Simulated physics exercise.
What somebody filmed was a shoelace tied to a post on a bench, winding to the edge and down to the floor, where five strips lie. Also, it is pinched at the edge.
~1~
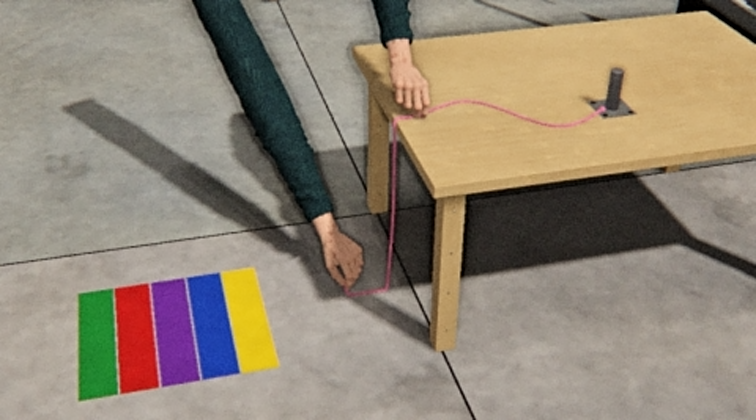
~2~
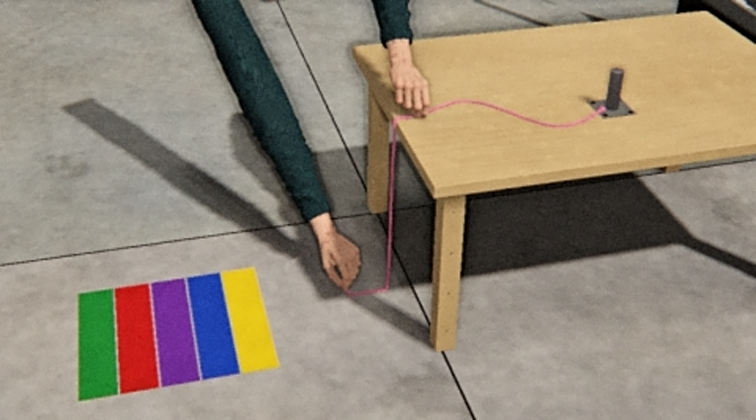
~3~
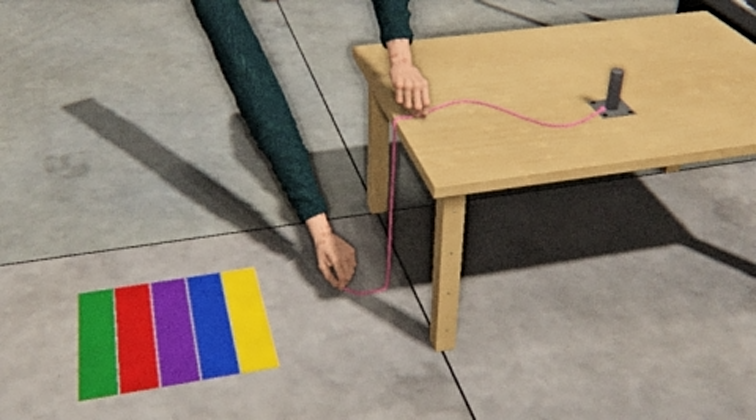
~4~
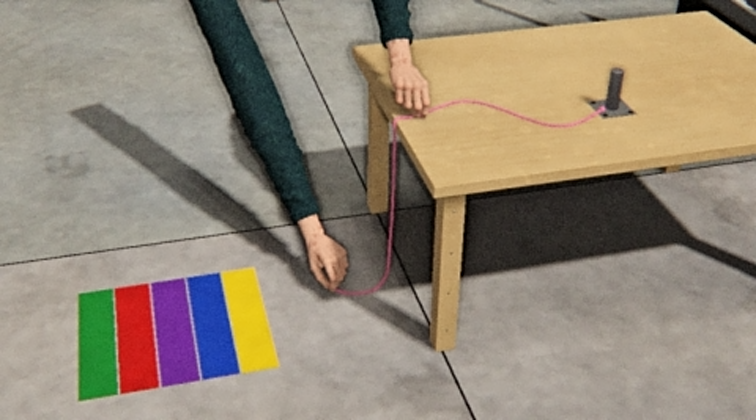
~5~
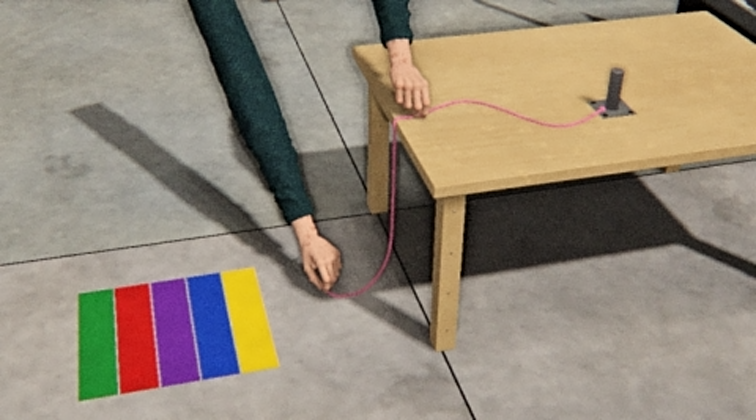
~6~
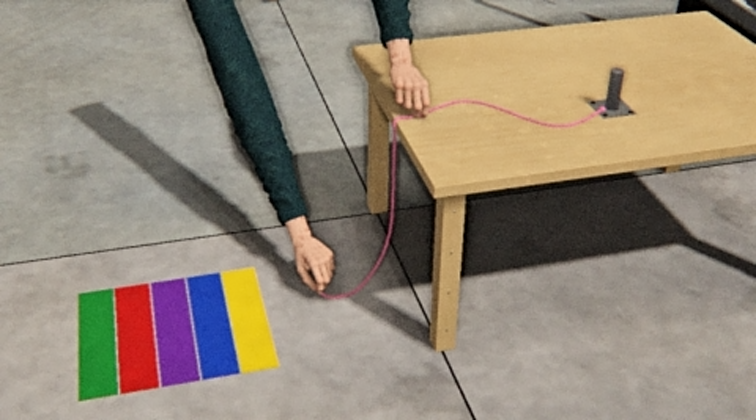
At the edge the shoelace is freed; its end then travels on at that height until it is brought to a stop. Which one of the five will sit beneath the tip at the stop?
The purple strip will.
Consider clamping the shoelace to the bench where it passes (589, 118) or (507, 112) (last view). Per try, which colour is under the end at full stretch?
With the first choice you'd get purple, with the second blue.
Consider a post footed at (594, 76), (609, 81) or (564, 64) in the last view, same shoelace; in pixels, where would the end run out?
About (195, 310), (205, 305) and (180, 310).
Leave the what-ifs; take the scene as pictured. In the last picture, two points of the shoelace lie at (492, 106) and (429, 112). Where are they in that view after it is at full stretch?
Roughly (466, 117) for the first and (395, 126) for the second.
Early on, end near (237, 301); over yellow.
Midway, end near (195, 308); over blue.
At the end of the slack, end near (170, 312); over purple. Over purple.
